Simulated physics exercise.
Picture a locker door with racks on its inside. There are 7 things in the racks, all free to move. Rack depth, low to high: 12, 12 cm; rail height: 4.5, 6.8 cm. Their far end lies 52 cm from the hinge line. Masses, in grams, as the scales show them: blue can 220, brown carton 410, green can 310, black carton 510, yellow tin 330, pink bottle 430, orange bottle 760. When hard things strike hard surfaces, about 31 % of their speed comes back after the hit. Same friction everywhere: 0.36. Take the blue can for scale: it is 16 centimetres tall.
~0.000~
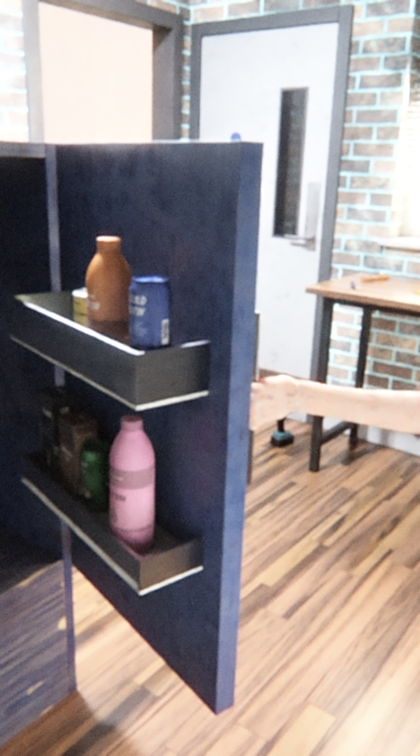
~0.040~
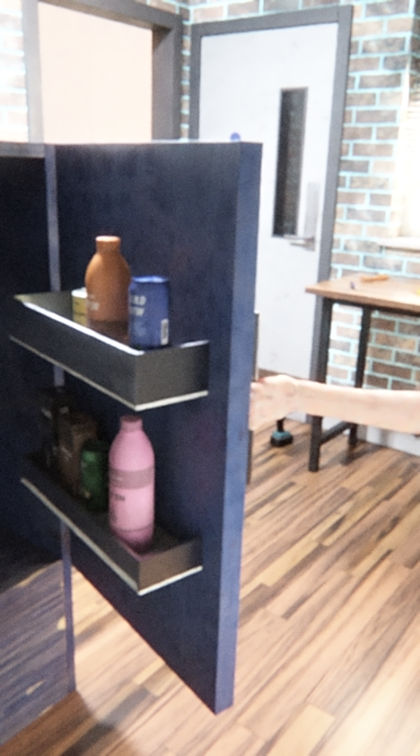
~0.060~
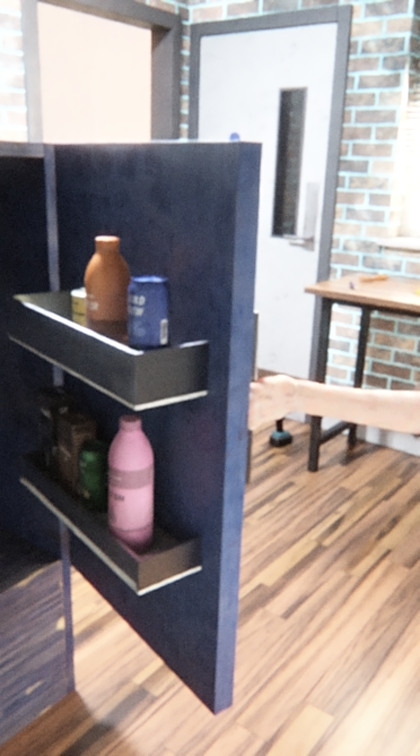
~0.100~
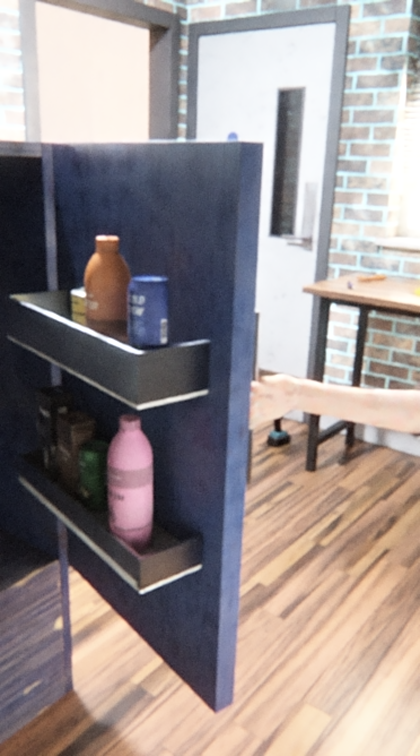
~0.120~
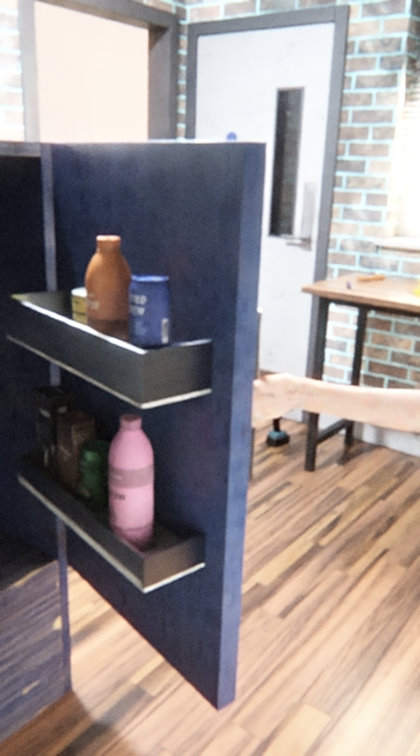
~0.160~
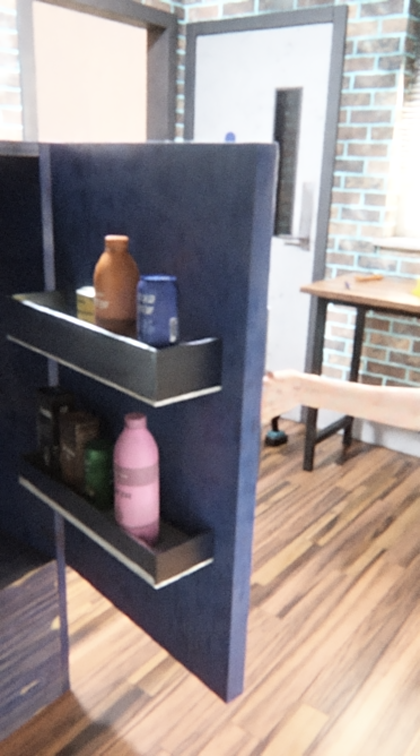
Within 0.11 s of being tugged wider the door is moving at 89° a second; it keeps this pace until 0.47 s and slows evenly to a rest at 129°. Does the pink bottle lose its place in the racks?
Not lost.
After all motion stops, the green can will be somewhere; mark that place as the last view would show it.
Roughly pixel (174, 440).
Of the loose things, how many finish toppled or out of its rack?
Altogether, 0.
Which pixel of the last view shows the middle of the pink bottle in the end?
Around (244, 421).
After 0.36 s, open by 97°.
After 0.56 s, open by 114°.
In the end (1.6 s), all 7 under 5 cm from the start. In the last view, pink bottle near (244, 421).
